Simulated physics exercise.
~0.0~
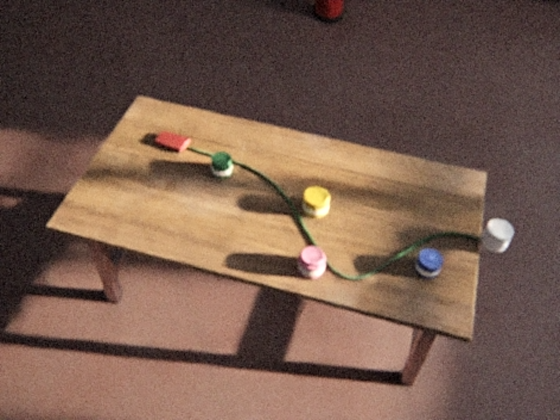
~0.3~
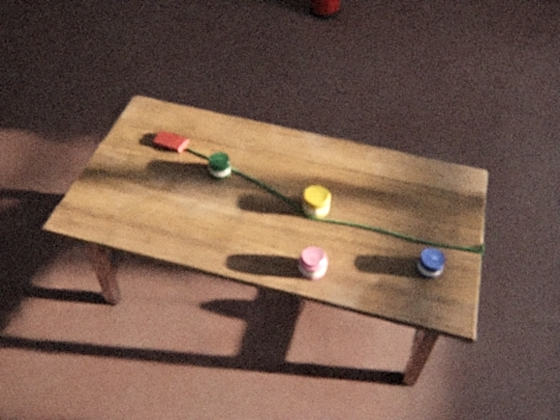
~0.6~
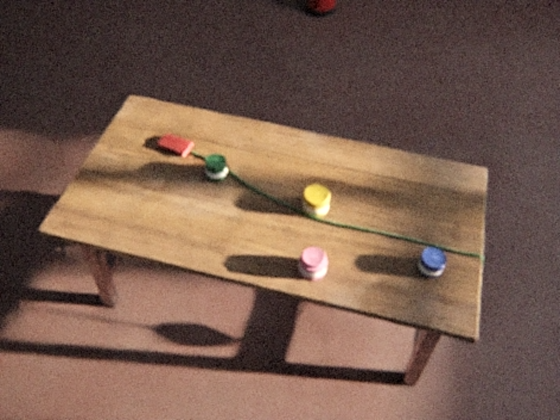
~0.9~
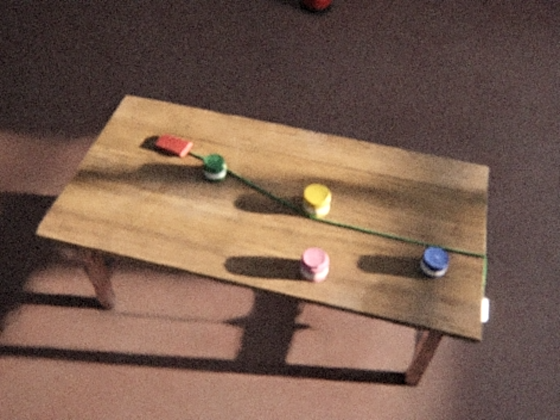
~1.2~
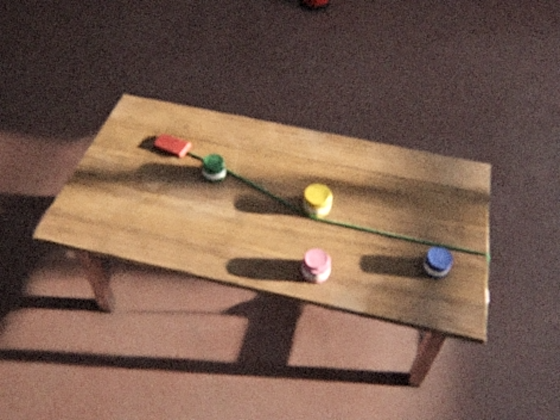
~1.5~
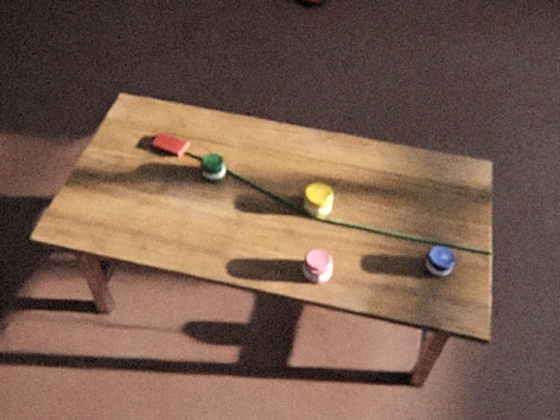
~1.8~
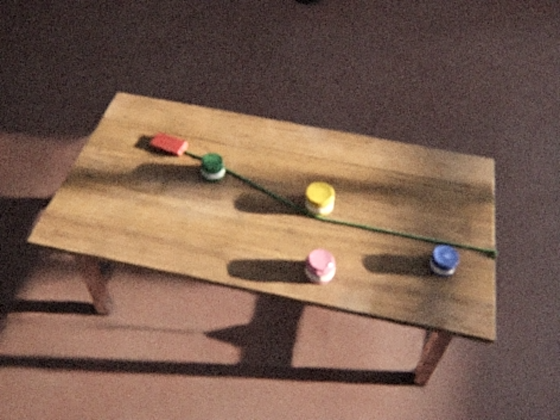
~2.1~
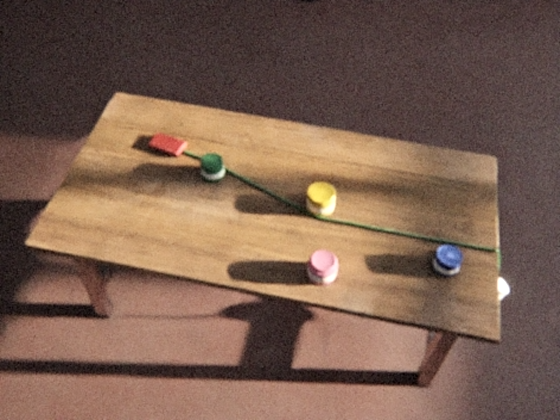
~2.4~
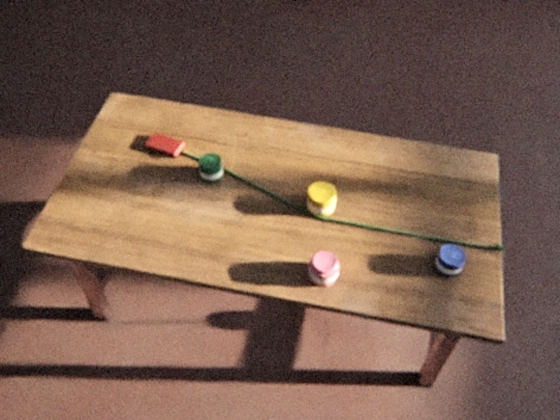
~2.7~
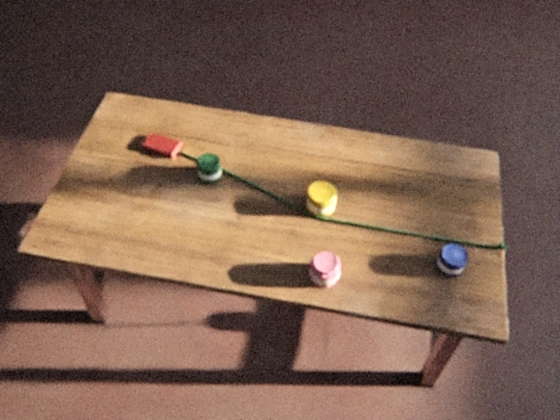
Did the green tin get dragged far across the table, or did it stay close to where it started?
The green tin stayed close to where it started, still standing on the left part of the table near the red phone.
